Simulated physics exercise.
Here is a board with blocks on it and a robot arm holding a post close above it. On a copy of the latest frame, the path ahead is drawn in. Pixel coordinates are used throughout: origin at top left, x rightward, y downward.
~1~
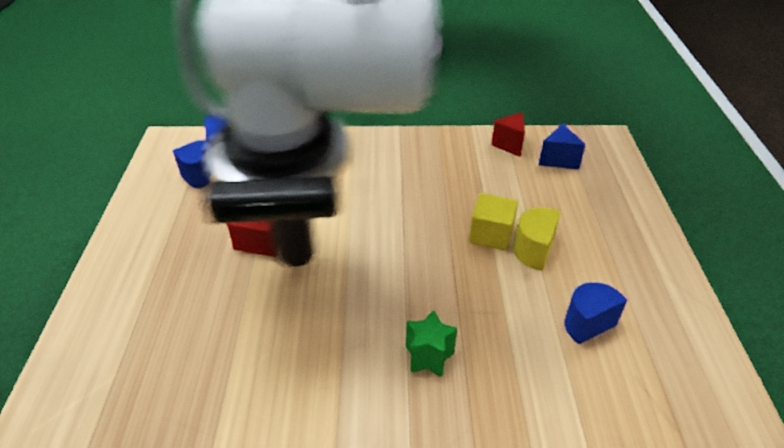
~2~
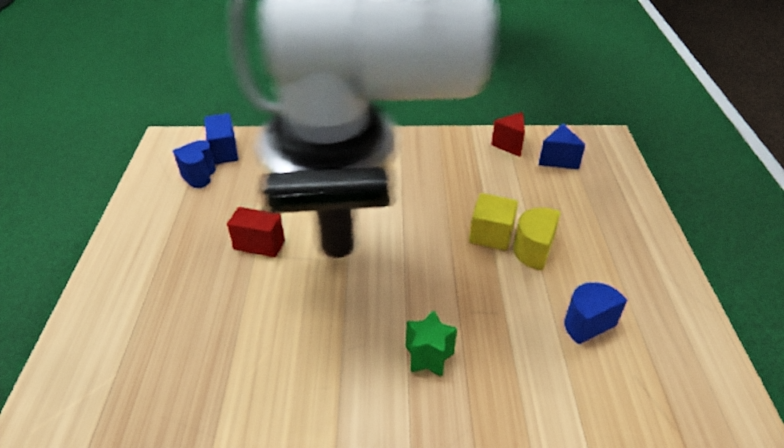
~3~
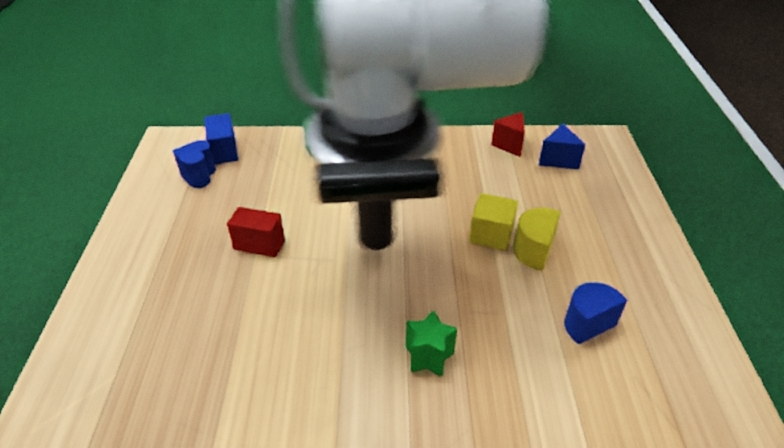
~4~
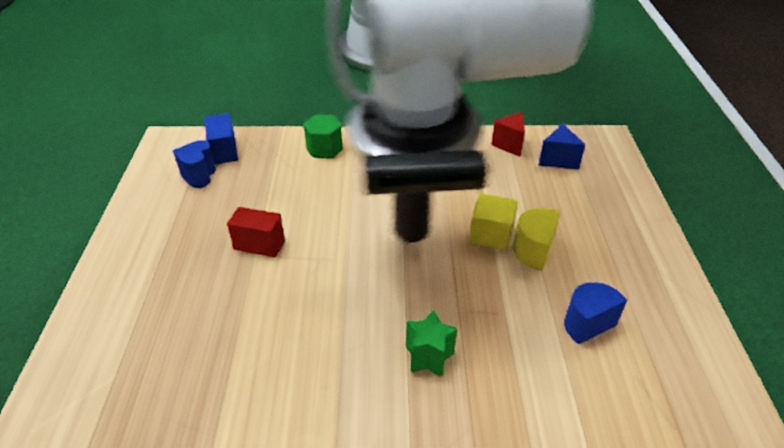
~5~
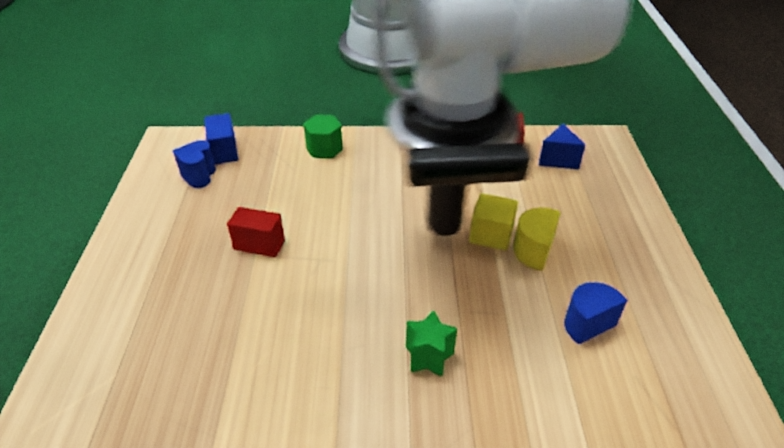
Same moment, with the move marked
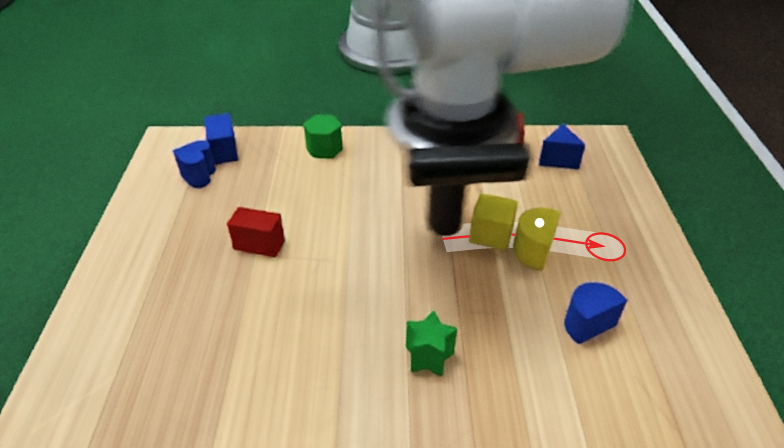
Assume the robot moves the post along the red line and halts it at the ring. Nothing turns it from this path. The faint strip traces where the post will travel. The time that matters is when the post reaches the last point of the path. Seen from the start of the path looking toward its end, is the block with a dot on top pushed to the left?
I expect not.
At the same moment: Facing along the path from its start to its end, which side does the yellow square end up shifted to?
It moves over to the left.
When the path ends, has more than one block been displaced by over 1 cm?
I'd say yes.
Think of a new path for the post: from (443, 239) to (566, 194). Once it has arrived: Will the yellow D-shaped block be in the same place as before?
My answer is no.
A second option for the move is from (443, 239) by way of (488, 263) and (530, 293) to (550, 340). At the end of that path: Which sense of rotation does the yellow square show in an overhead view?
Viewed from above: Anti-clockwise.
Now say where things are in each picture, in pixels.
Post tip at (297, 254); block tops, yellow square at (496, 208); yellow D-shaped block at (540, 223), in the first picture.
Post at (338, 246); blocks unchanged, in the second picture.
Post at (376, 238); blocks unchanged, in the third picture.
Post at (411, 231); blocks unchanged, in the fourth picture.
Post at (444, 225); yellow square at (496, 208); yellow D-shaped block at (540, 223), in the fifth picture.
Path on the board, from (443, 239) over (496, 235) and (550, 238) to (606, 247); the dot is on the yellow D-shaped block.
What follows on the original path. One third of the way, post at (500, 220); yellow square at (538, 201), turned 20° anticlockwise; yellow D-shaped block at (578, 225), turned 40° clockwise.
Two thirds of the way, post at (555, 224); yellow square at (577, 193), turned 75° anticlockwise; yellow D-shaped block at (596, 230), turned 50° clockwise.
At the end, post at (611, 232); yellow square at (585, 191), turned 95° anticlockwise; yellow D-shaped block at (648, 247), turned 90° clockwise.
